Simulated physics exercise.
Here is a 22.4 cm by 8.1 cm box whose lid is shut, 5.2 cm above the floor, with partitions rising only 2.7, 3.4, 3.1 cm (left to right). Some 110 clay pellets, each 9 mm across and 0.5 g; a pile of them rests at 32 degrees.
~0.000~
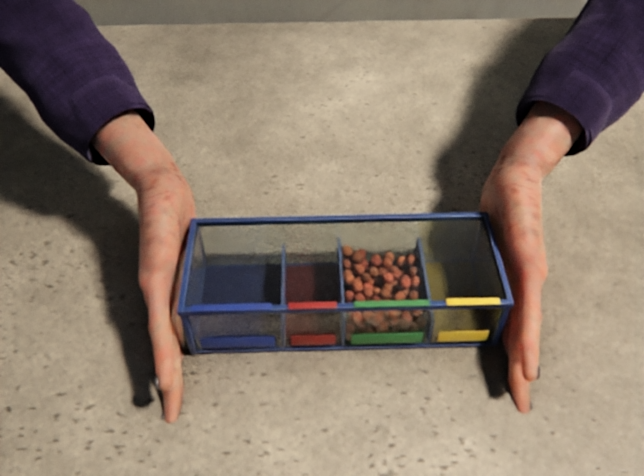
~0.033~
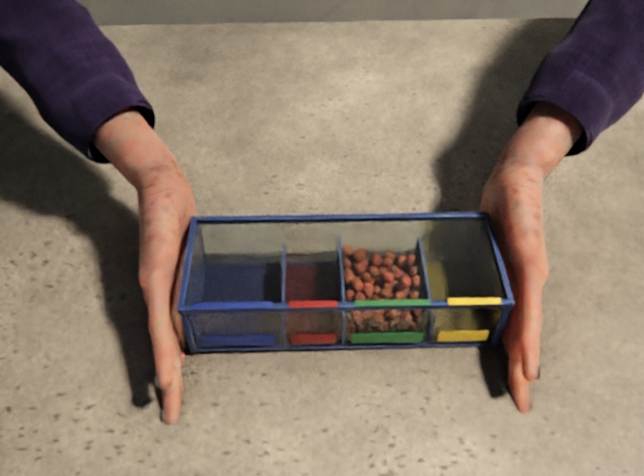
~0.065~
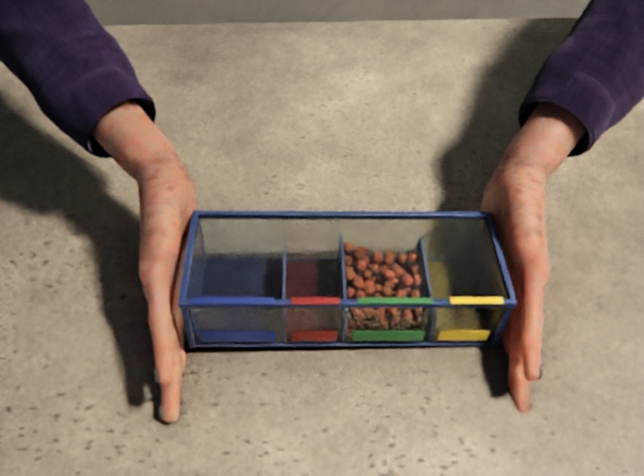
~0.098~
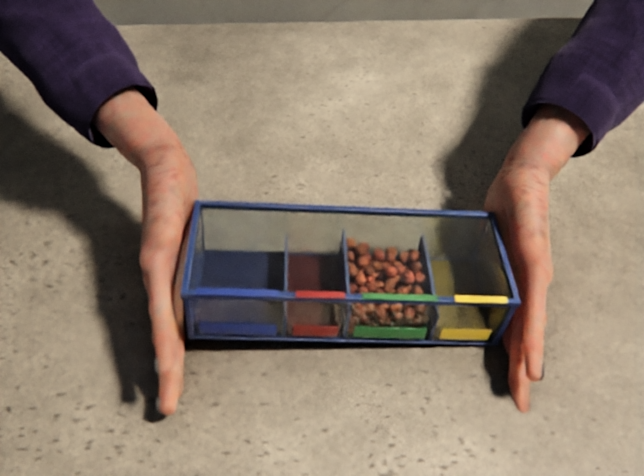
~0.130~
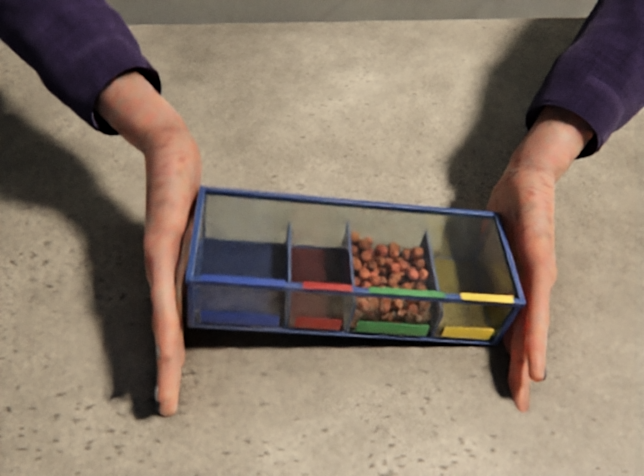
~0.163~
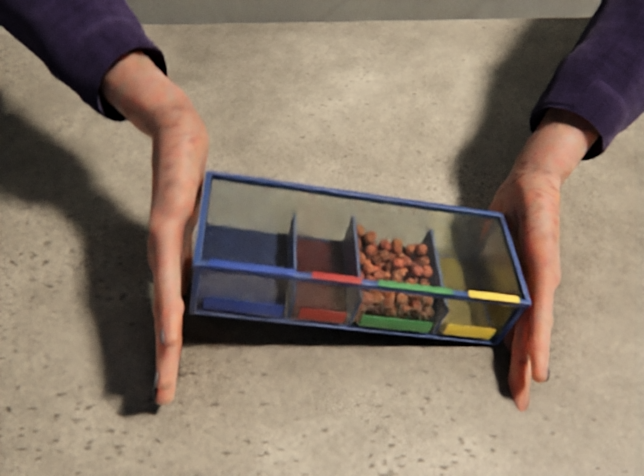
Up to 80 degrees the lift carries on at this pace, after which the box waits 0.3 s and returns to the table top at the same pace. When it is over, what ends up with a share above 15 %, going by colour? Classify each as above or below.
Classification: Red compartment below, blue compartment below, green compartment above, yellow compartment above.
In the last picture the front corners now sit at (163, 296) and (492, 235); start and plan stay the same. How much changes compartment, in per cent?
Then roughly 25 per cent.
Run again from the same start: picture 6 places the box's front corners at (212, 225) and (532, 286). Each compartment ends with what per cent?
Red 0 %, blue 0 %, green 55 %, yellow 45 %.
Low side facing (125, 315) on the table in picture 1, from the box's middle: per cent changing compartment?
Roughly 35 percent of them.
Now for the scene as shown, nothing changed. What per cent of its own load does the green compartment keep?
Something like 80 per cent.
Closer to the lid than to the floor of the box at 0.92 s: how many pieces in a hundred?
Close to 20 in a hundred.
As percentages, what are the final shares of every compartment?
The red one gets 0, the blue one 0, the green one 75 and the yellow one 25.
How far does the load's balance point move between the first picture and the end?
Net shift: Approx. 2.5 cm.
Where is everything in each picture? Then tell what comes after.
Box tilt 0 degrees, front corners at (184, 309) and (507, 301); green 100 %, in the first picture.
Box tilt 1 degrees, front corners at (184, 307) and (507, 301), in the second picture.
Box tilt 2 degrees, front corners at (185, 301) and (510, 301), in the third picture.
Box tilt 5 degrees, front corners at (188, 291) and (513, 301), lowest corner right back, in the fourth picture.
Box tilt 9 degrees, front corners at (193, 278) and (518, 301), lowest corner right back, in the fifth picture.
Box tilt 13 degrees, front corners at (200, 262) and (524, 301), lowest corner right back; green 100 %. The box's pace is about 125 degrees a second, in the sixth picture.
After 0.92 s, tilt 80 degrees; green 75 %, yellow 25 %.
Then, at 1.42 s, tilt 44 degrees; green 75 %, yellow 25 %.
Then, at 1.98 s, tilt 0 degrees; green 75 %, yellow 25 %.
By 2.3 s all is still; red 0 %, blue 0 %, green 75 %, yellow 25 %.
